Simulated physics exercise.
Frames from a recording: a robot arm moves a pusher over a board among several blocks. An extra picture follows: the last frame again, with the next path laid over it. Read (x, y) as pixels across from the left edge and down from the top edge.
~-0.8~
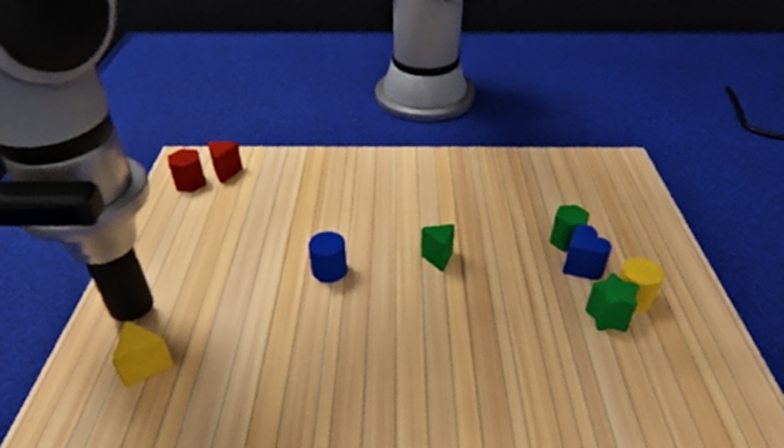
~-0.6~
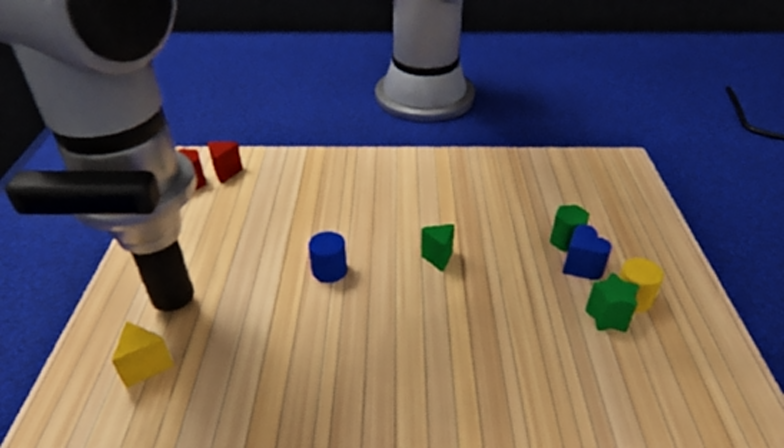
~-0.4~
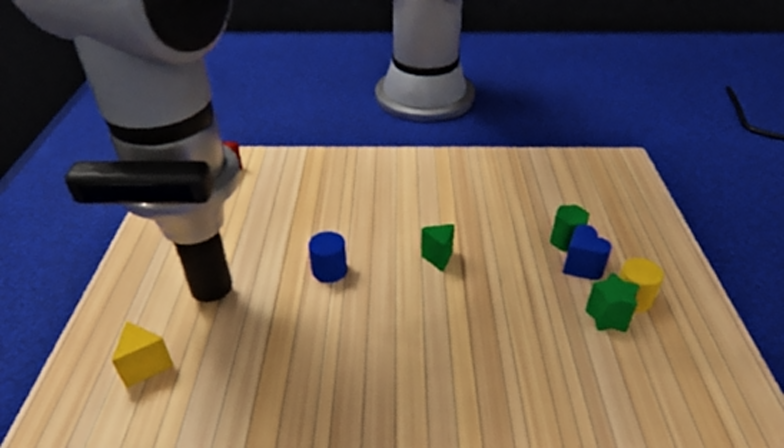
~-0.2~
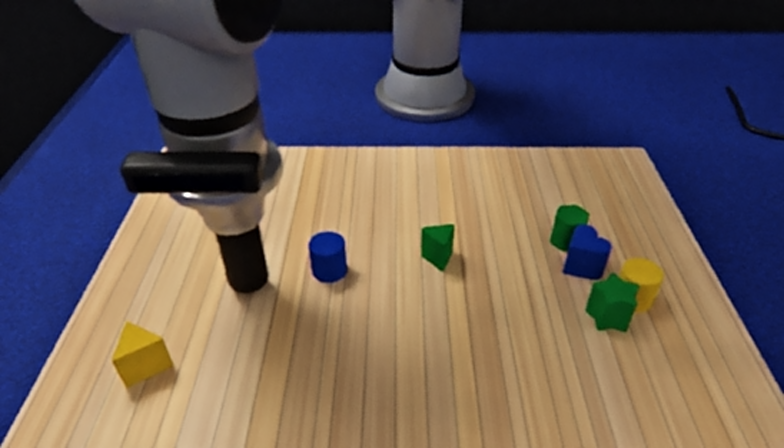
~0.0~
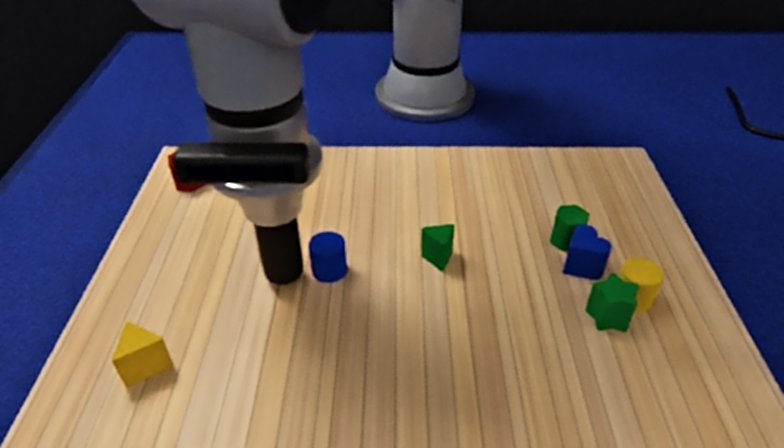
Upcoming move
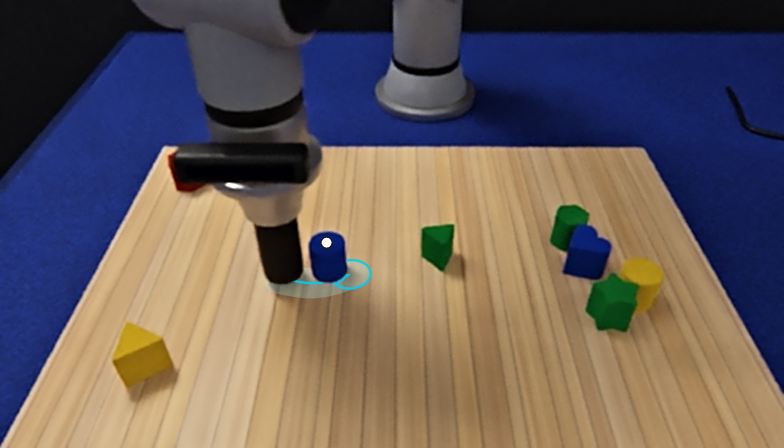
At the start, a robot arm holds a black pusher just behind a yellow triangular block at the left of a wooden board, with red, blue, green and yellow blocks spread around. The pusher glides rightward and slightly away, reaching the left side of the blue cylinder, while the blocks stay still.
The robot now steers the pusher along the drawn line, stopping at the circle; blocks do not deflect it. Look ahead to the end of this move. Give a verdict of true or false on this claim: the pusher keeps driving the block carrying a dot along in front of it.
True.
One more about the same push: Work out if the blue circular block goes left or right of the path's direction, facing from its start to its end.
That's a shift to the left.
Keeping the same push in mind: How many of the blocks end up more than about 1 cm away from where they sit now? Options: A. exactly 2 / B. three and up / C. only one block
The one that fits is C, only one block.
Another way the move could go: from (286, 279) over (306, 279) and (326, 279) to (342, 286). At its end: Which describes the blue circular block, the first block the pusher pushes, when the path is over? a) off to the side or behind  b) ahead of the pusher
That would be a.
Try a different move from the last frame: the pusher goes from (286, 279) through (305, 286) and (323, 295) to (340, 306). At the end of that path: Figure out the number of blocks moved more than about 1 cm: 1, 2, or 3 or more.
Going by the path, one block will move.
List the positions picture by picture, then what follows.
Pusher tip (132, 306); block tops, blue circular block (327, 243); green three-sided block (440, 232), in the first picture.
Pusher (173, 296); blocks unchanged, in the second picture.
Pusher (212, 287); blocks unchanged, in the third picture.
Pusher (249, 279); blocks unchanged, in the fourth picture.
Pusher (284, 270); blue circular block (327, 243); green three-sided block (440, 232), in the fifth picture.
Path on the board, from (286, 279) over (307, 283) and (330, 281) to (351, 274); the dot is on the blue circular block.
What follows on the original path. Halfway along, pusher (318, 274); blue circular block (348, 239).
At the end, pusher (350, 265); blue circular block (374, 226); green three-sided block in place.
